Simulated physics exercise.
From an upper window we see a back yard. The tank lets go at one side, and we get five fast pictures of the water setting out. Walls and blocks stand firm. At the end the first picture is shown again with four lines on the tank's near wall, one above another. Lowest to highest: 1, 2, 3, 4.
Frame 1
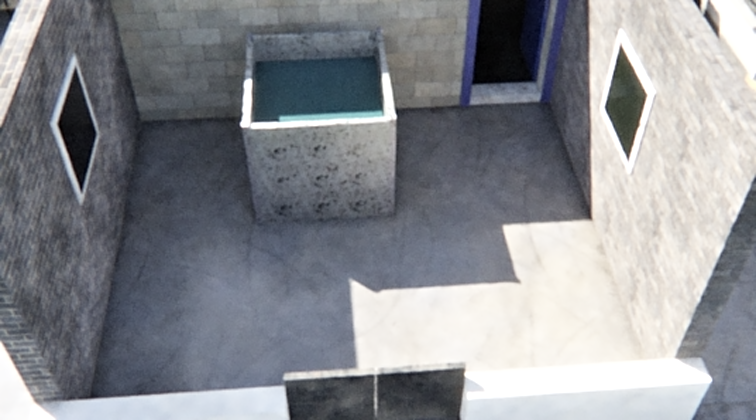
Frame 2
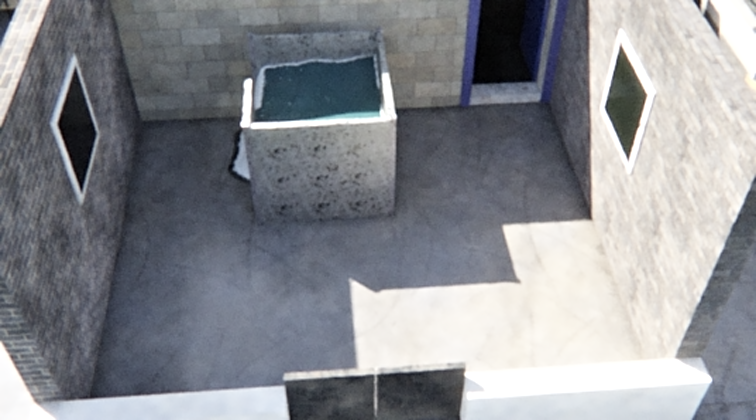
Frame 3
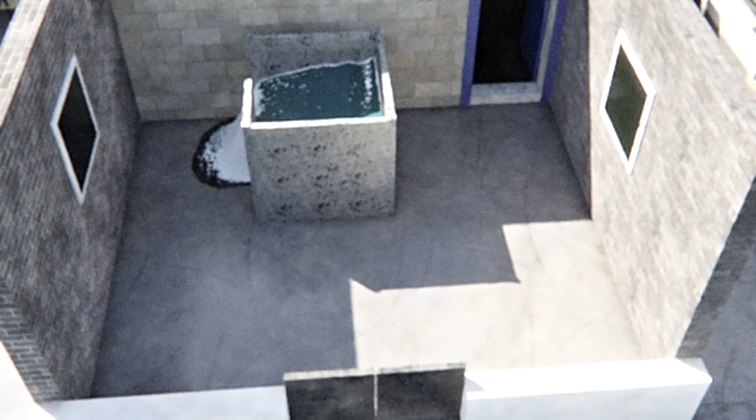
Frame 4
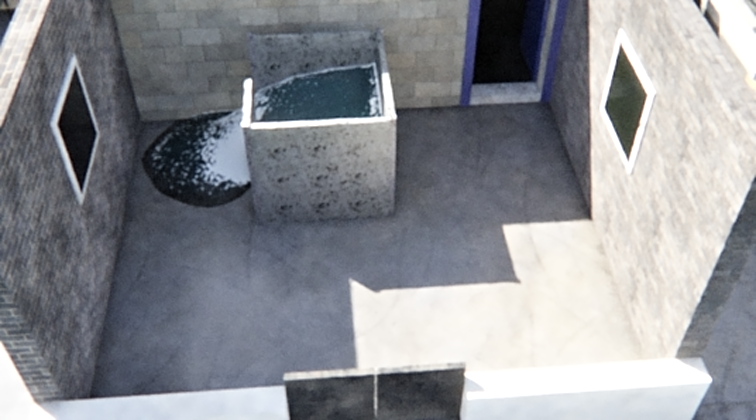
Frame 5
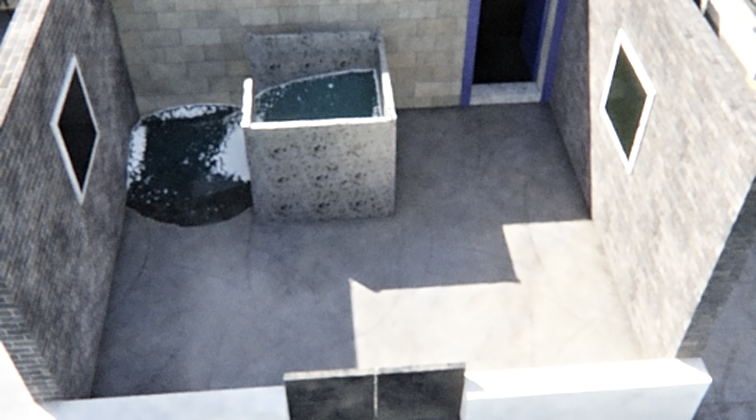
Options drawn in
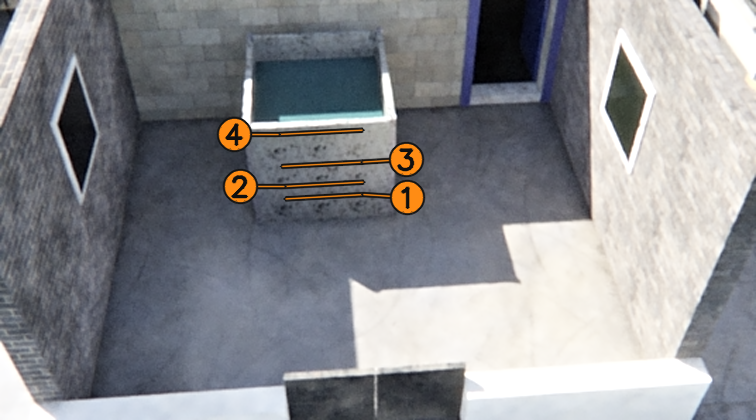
In a back yard, water pours from the tank's left side and spreads to the left wall.
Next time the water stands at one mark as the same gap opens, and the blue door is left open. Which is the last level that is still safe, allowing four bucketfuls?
The limit is 3.
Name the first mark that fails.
That is mark 4.
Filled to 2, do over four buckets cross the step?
No, that is safe.
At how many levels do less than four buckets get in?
Three of the four.
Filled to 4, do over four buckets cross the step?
Yes, that goes wrong.
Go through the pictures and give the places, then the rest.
Water in the tank at rest, its middle at (319, 99); foot of the blue doorway at (504, 103); shut gate at (375, 376).
Water covers 1 % of the ground and shows as far out as (243, 176).
Water covers 4 % of the ground and shows as far out as (201, 171).
Water covers 8 % of the ground and shows as far out as (150, 163).
Water covers 12 % of the ground and shows as far out as (142, 119).
On the marked copy, 1 at (324, 196); 2 at (323, 184); 3 at (322, 164); 4 at (320, 132); from the bottom up 1, 2, 3, 4.
For mark 1, nothing gets over.
For mark 2, nothing gets over.
For mark 3, a splash gets over, under a bucket.
For mark 4, about 12 bucketfuls get in.
